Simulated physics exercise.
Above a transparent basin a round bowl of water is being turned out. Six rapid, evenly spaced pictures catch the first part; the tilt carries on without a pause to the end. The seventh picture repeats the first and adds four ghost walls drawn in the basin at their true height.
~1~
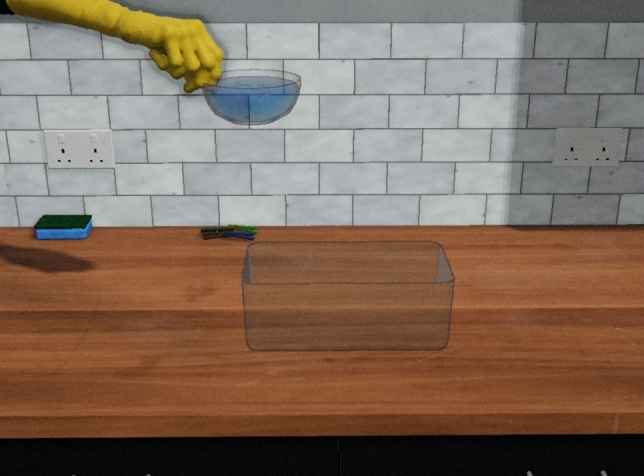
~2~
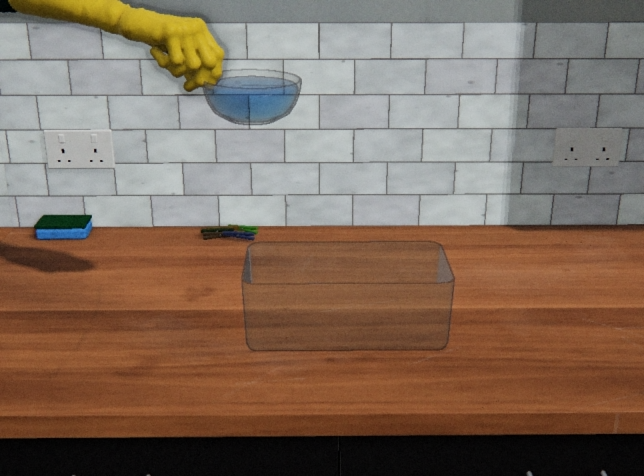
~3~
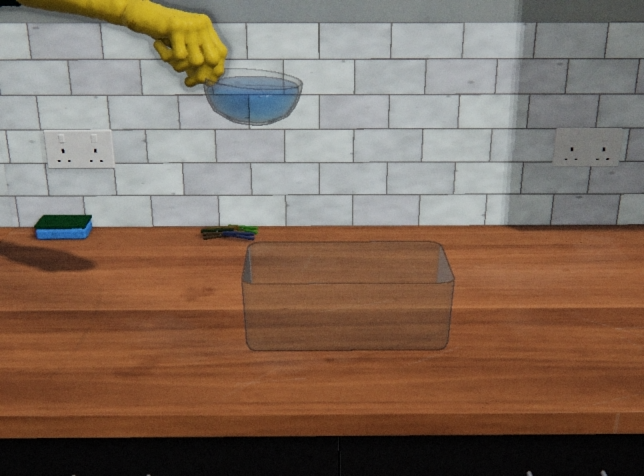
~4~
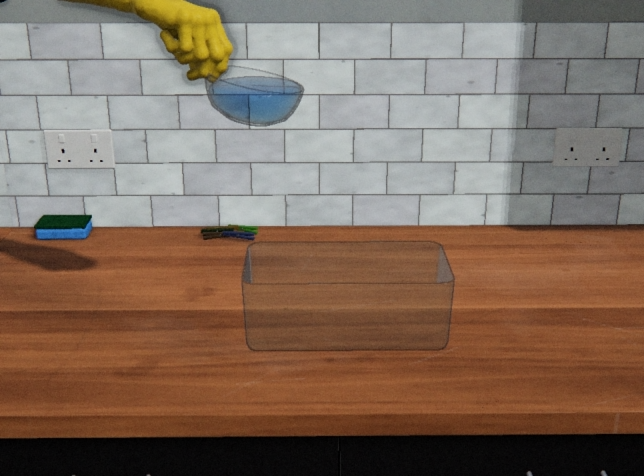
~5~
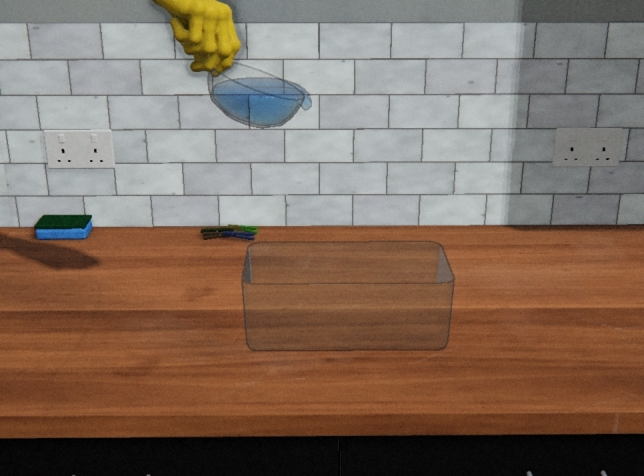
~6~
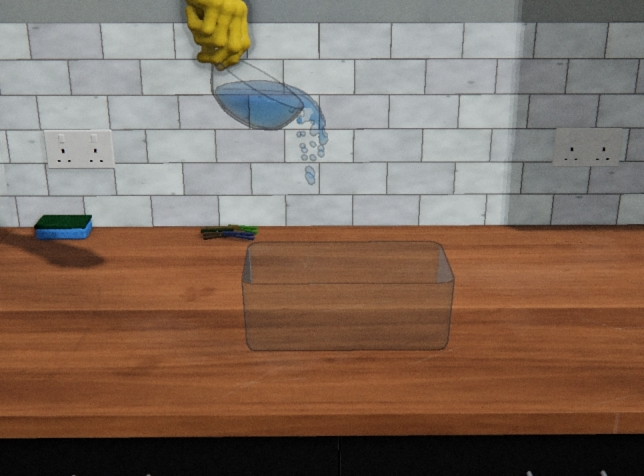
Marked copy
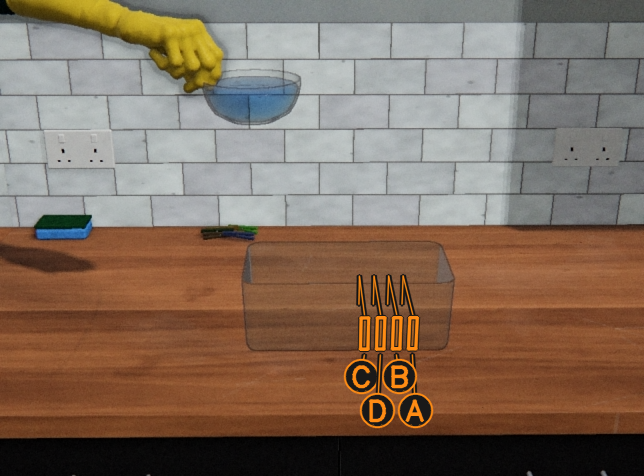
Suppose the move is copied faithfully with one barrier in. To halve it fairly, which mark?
Slot C.
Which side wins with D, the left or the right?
The left one.
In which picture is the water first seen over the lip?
Picture 5.
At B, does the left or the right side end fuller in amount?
The left one.
On the marked copy, A at (412, 354); B at (396, 354); C at (364, 354); D at (380, 354).
Choosing A, about 93 % ends left of the wall and 4 % right of it; 3 % is lost outside.
Choosing B, about 94 % ends left of the wall and 4 % right of it.
Choosing C, about 50 % ends left of the wall and 48 % right of it; 3 % is lost outside.
Choosing D, about 84 % ends left of the wall and 13 % right of it; 3 % is lost outside.
